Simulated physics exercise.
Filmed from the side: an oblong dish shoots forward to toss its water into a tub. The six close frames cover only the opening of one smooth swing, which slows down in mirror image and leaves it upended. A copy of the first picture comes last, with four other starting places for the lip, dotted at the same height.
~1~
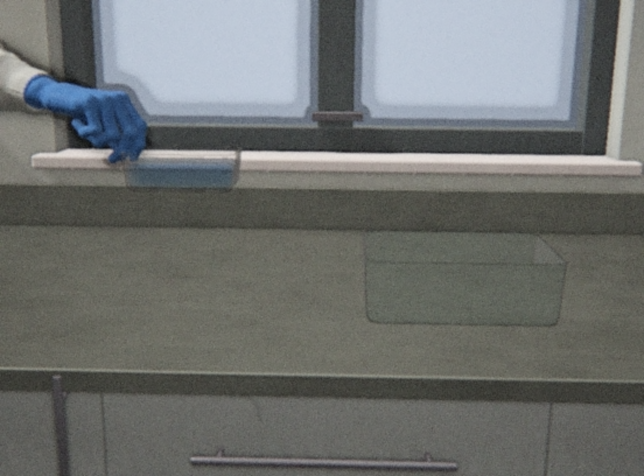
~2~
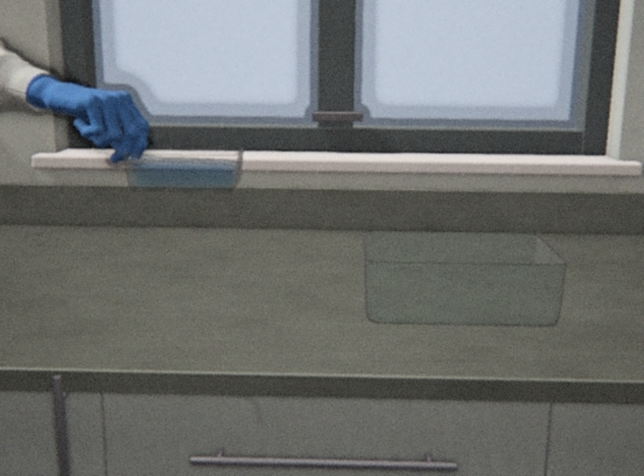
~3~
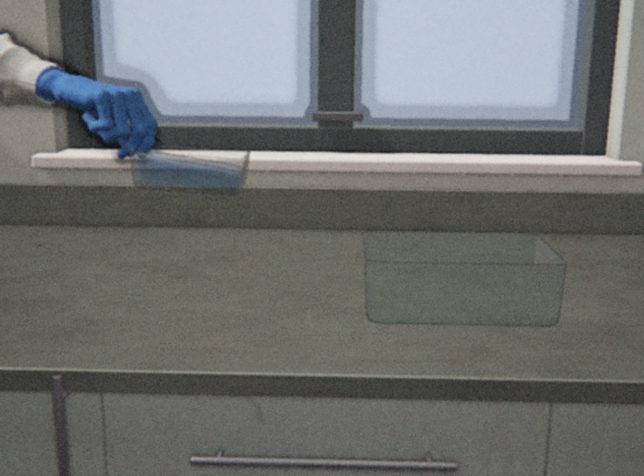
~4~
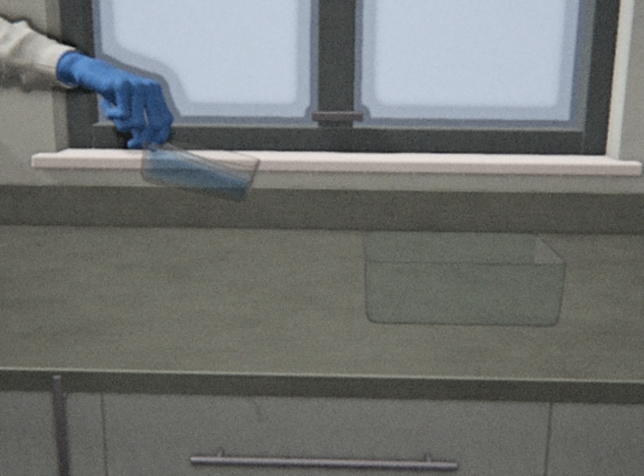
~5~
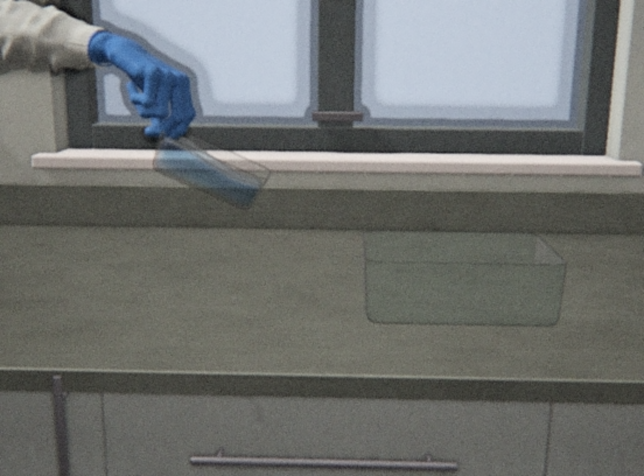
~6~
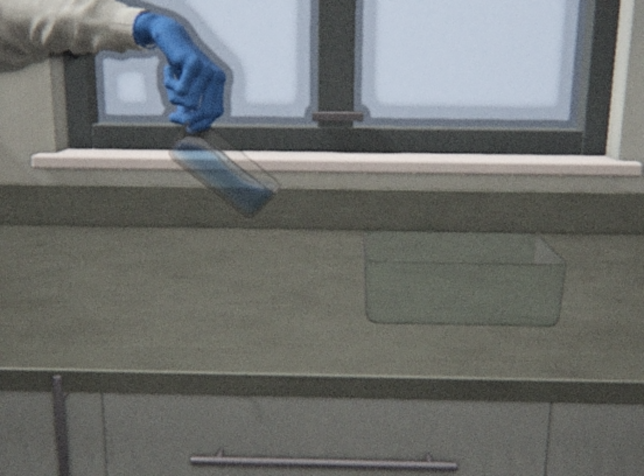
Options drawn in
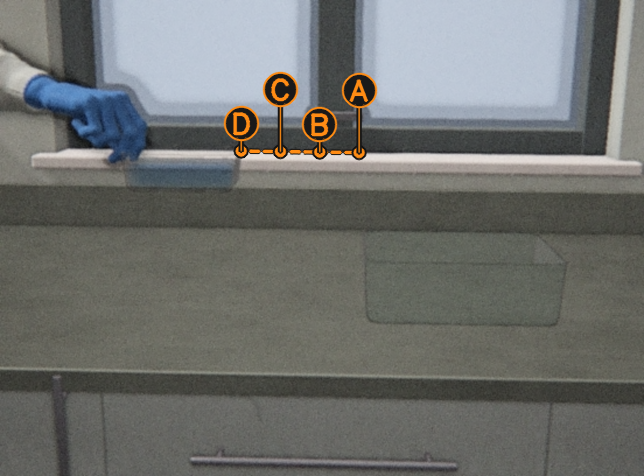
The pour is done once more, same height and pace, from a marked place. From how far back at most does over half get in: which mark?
The answer is dot C.
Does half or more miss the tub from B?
No, not at all.
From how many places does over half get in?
Three.
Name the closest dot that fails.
D it is.
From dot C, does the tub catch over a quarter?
Yes, clearly.
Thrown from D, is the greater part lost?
Yes, that goes wrong.
In orange, A at (359, 152); B at (319, 152); C at (280, 151); D at (241, 151).
With A, about 80 % lands in the tub, 2 % falls short and 19 % goes beside or beyond.
With B, about 90 % lands in the tub, 2 % falls short and 8 % goes beside or beyond.
With C, about 78 % lands in the tub, 16 % falls short and 6 % goes beside or beyond.
With D, about 10 % lands in the tub, 84 % falls short and 6 % goes beside or beyond.
